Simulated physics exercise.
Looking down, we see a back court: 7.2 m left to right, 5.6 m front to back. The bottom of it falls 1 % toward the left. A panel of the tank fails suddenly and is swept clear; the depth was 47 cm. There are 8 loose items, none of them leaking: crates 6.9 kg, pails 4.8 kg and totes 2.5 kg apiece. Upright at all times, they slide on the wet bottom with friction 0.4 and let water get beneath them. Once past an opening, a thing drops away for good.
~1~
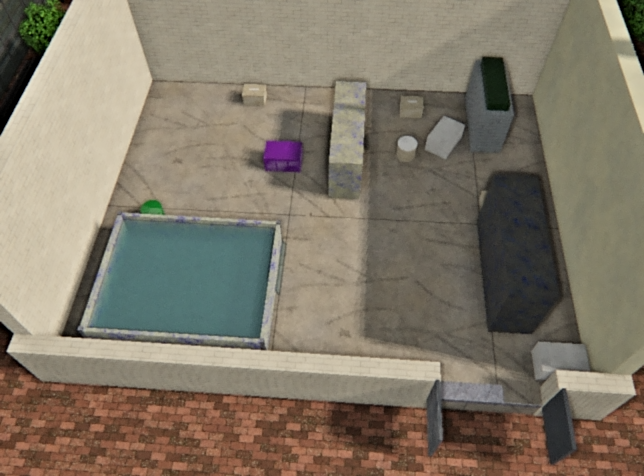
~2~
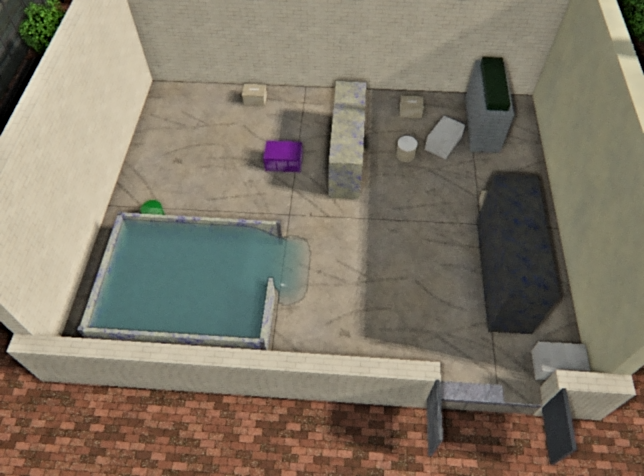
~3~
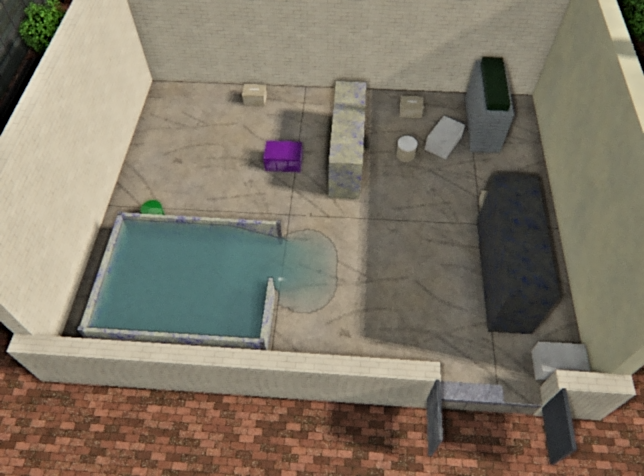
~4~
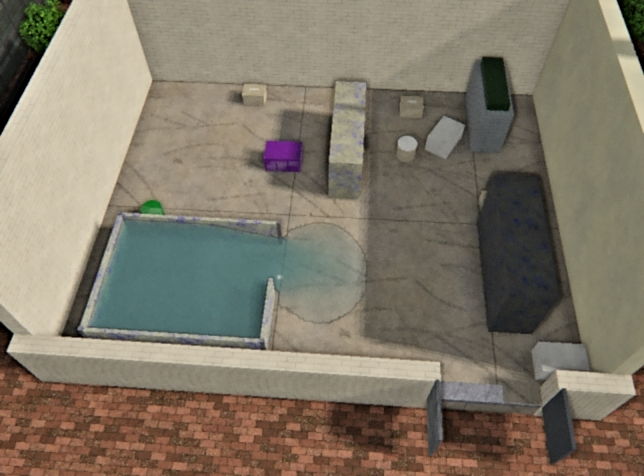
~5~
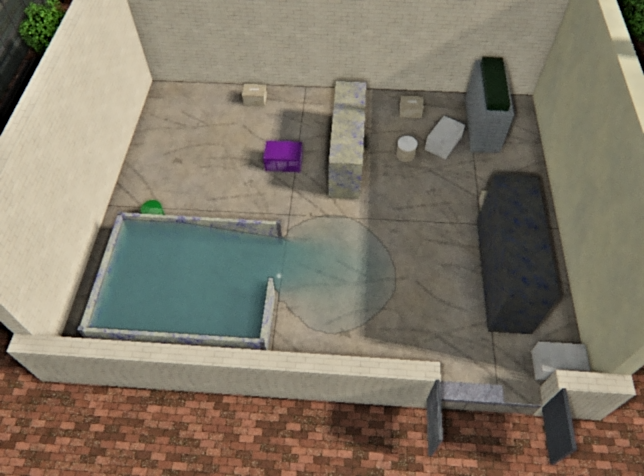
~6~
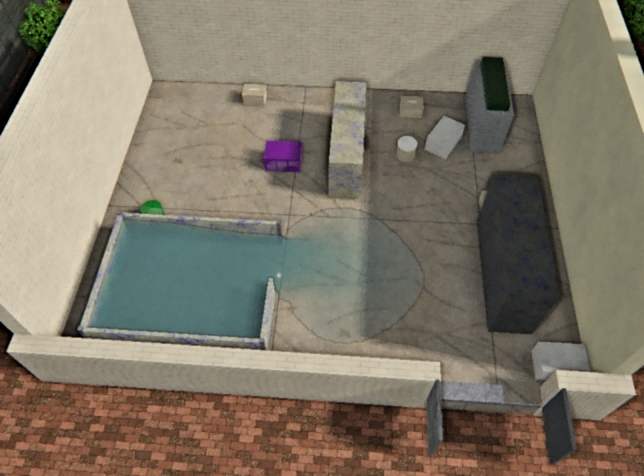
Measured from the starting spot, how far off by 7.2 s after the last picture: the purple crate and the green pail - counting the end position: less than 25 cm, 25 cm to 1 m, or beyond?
At the end, purple crate: Scarcely budges, green pail: Scarcely budges.
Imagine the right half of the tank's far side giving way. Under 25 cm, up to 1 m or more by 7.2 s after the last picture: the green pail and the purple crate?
Then the green pail goes a great distance and the purple crate goes a great distance.
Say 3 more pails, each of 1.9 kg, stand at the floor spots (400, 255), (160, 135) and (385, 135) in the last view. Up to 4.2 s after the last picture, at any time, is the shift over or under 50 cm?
Listed order gives above the limit, within the limit, within the limit.
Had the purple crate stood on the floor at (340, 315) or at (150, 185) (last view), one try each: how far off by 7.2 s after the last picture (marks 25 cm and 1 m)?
Run 1: It is pushed a bit. Run 2: It remains nearly still.
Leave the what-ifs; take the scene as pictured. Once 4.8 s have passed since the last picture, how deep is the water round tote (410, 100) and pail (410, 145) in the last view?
Close to 4 and 3 centimetres.
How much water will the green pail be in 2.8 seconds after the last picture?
Depth: About 0 cm.
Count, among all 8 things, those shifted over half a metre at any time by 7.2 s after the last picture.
I make it 5.
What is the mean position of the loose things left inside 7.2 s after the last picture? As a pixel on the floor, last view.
They're centred close to (339, 189).
Then, 0.9 s after the last picture the purple crate is near (283, 150), 0.0 m from its start, aground; the green pail is near (151, 208), 0.0 m from its start, aground; 0 of 8 are out; 0 afloat.
Then, 2.8 s after the last picture the purple crate is near (283, 150), 0.0 m from its start, aground; the green pail is near (151, 208), 0.0 m from its start, aground; 0 of 8 are out; 0 afloat.
Then, 4.8 s after the last picture the purple crate is near (283, 150), 0.0 m from its start, aground; the green pail is near (151, 208), 0.0 m from its start, aground; 0 of 8 are out; 4 afloat.
Then, 7.2 s after the last picture the purple crate is near (283, 150), 0.0 m from its start, aground; the green pail is near (151, 208), 0.0 m from its start, aground; 0 of 8 are out; 3 afloat.
